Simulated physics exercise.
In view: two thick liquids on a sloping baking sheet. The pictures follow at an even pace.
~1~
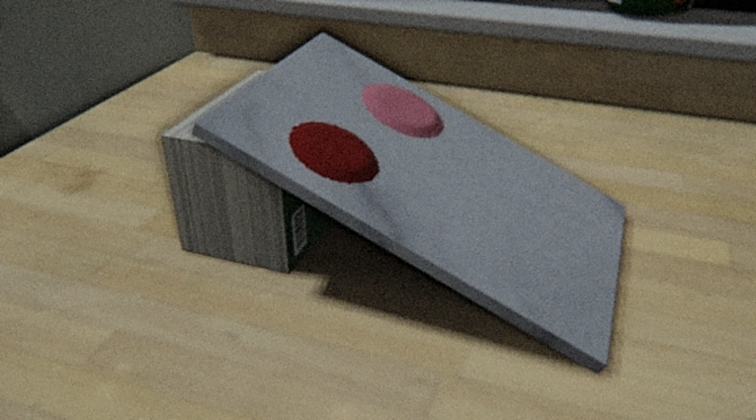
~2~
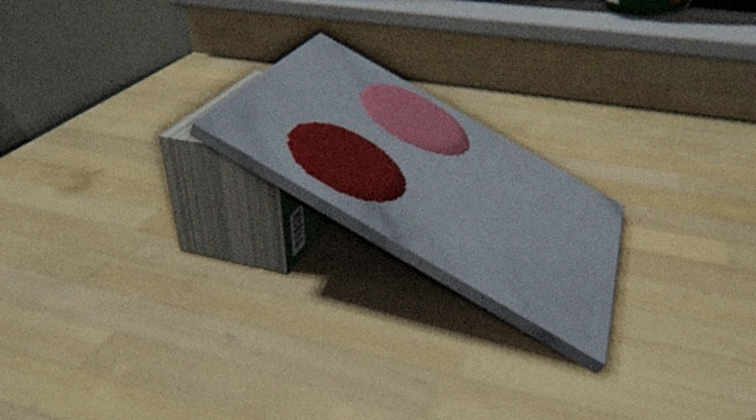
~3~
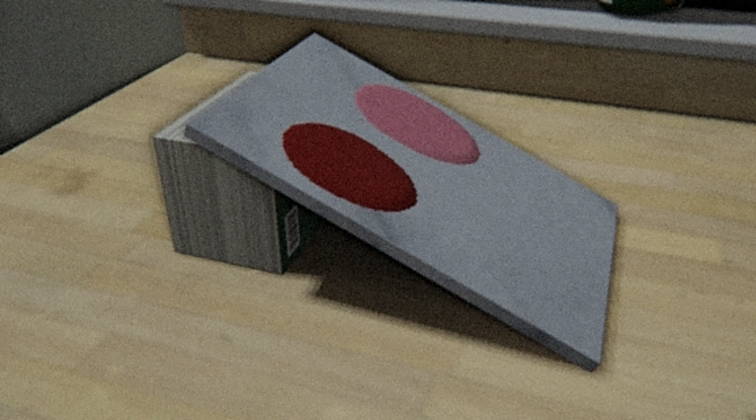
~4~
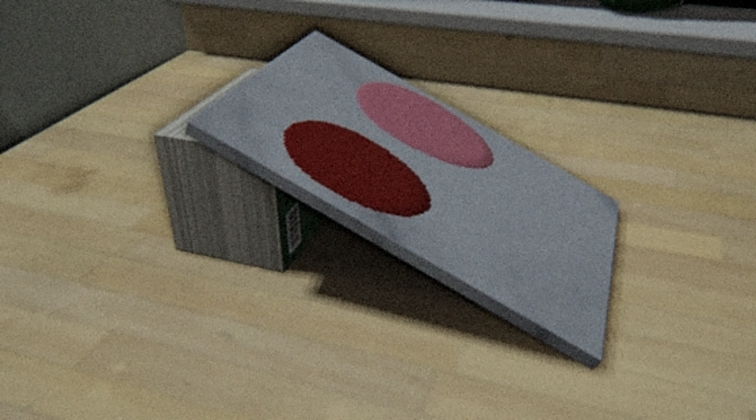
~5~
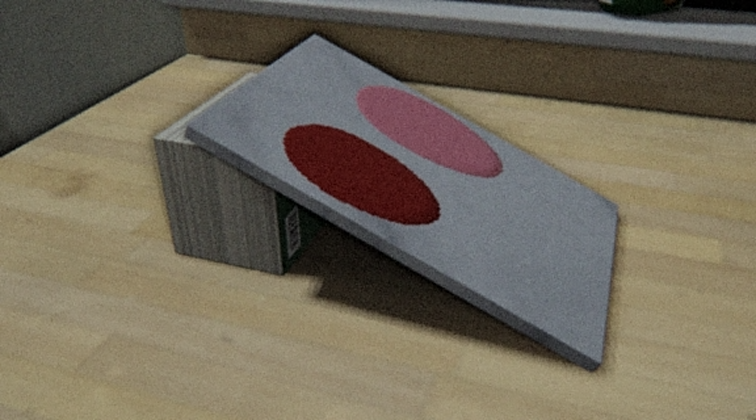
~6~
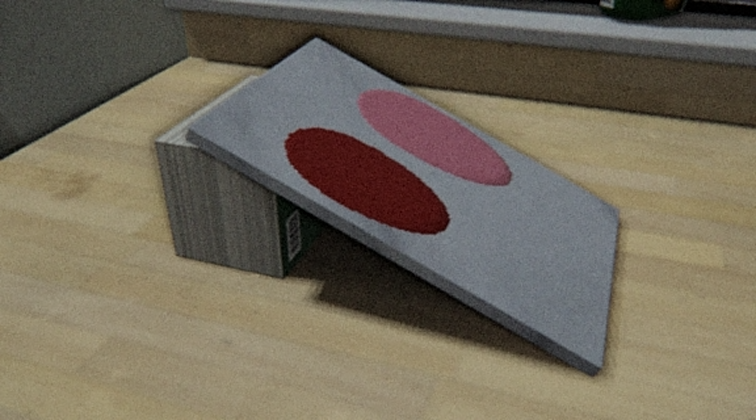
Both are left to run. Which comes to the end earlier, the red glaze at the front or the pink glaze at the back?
The back one gets there first.
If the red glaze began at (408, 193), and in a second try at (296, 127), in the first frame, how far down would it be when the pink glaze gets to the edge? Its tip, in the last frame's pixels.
One: (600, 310). Two: (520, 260).
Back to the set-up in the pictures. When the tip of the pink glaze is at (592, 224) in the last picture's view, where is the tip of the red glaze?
Close to (533, 273).
A moment on, the red glaze is three quarters of the way down; the pink glaze is three quarters of the way down.
Further on, the red glaze is three quarters of the way down; the pink glaze is close to the edge.
When it is over, the red glaze is three quarters of the way down; the pink glaze is at the low edge.
